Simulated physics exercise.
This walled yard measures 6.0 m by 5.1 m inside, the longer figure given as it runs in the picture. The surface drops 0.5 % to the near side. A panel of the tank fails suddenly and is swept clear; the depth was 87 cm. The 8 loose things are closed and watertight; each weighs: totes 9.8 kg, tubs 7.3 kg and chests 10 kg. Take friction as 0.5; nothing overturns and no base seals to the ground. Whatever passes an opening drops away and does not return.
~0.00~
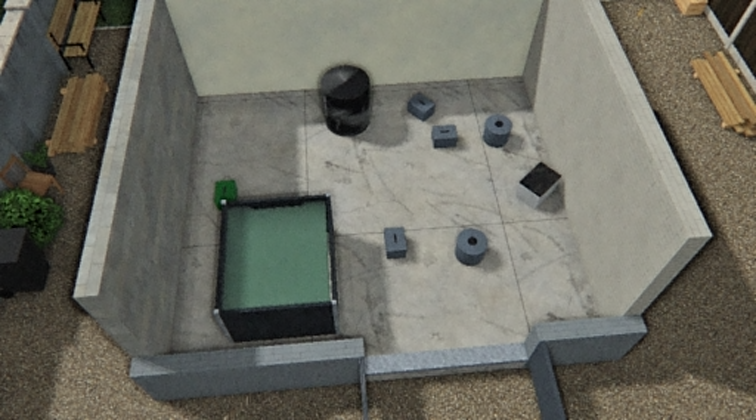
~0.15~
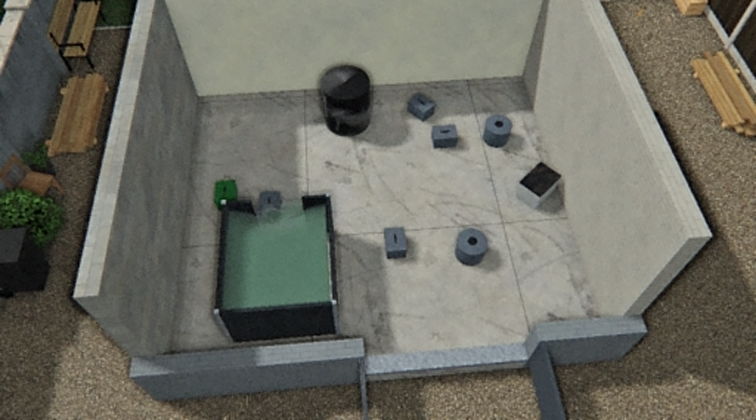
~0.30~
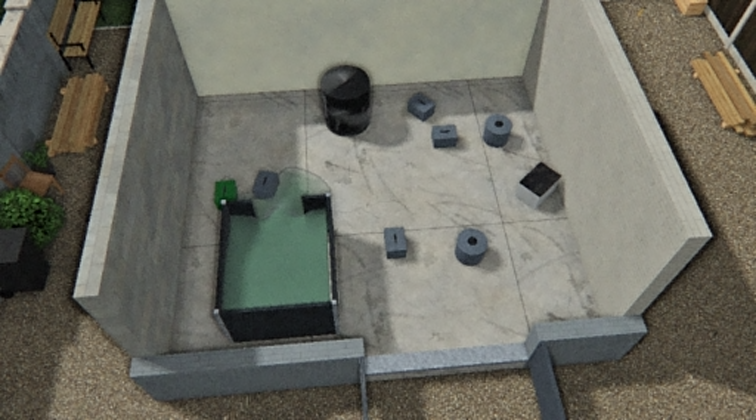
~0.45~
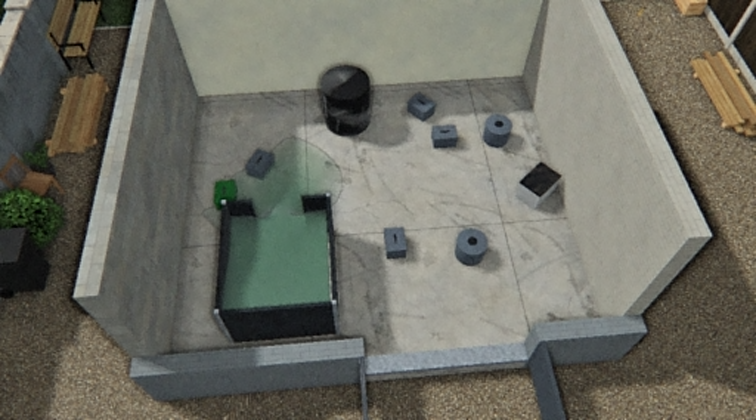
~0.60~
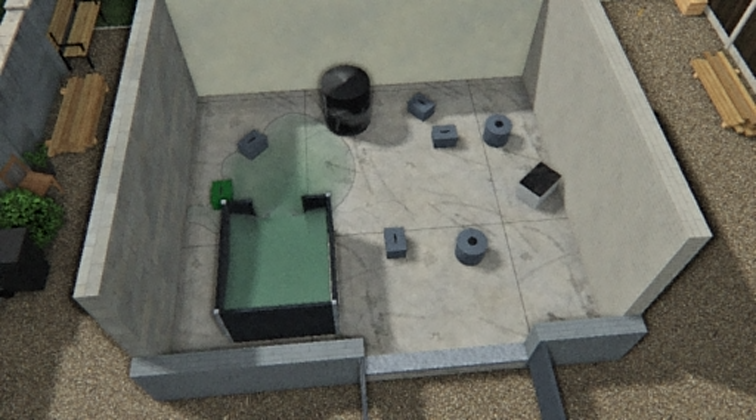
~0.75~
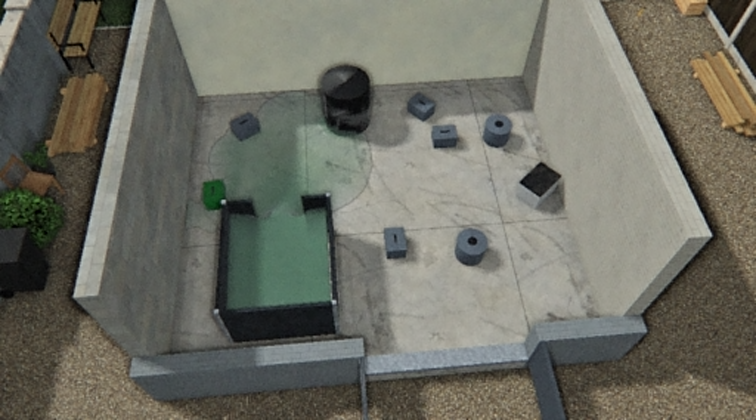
Greenish water pours through a gap that opens in the far side of a dark-walled tank and spreads across the walled yard's floor, pushing a gray block away toward the back wall, while a small green box shifts slightly left.
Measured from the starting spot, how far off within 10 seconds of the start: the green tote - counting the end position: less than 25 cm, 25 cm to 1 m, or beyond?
Green tote ends far away.
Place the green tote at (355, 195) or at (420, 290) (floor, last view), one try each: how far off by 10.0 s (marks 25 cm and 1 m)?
In that order: It barely shifts; it holds its place.
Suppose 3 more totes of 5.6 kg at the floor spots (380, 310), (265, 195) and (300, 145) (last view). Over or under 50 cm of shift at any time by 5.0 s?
In that order: Short of it, more, more.
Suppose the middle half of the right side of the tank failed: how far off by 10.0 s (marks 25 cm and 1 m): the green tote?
In that case the green tote stays put.
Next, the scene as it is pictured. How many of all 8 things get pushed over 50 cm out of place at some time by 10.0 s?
6 of them.
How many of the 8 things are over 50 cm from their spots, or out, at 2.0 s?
I count 1.
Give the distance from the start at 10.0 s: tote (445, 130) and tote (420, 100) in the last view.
In turn: 60 cm, 350 cm.
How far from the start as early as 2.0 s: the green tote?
About 40 cm.
After 2.0 s the green tote is near (195, 192), 0.4 m from its start, aground; 0 of 8 are out; 1 afloat.
After 4.5 s the green tote is near (200, 293), 1.7 m from its start, aground; 0 of 8 are out; 1 afloat.
After 7.0 s the green tote is near (213, 346), 2.5 m from its start, afloat; 0 of 8 are out; 3 afloat.
After 10.0 s the green tote is near (213, 347), 2.5 m from its start, afloat; 2 of 8 are out; 4 afloat.
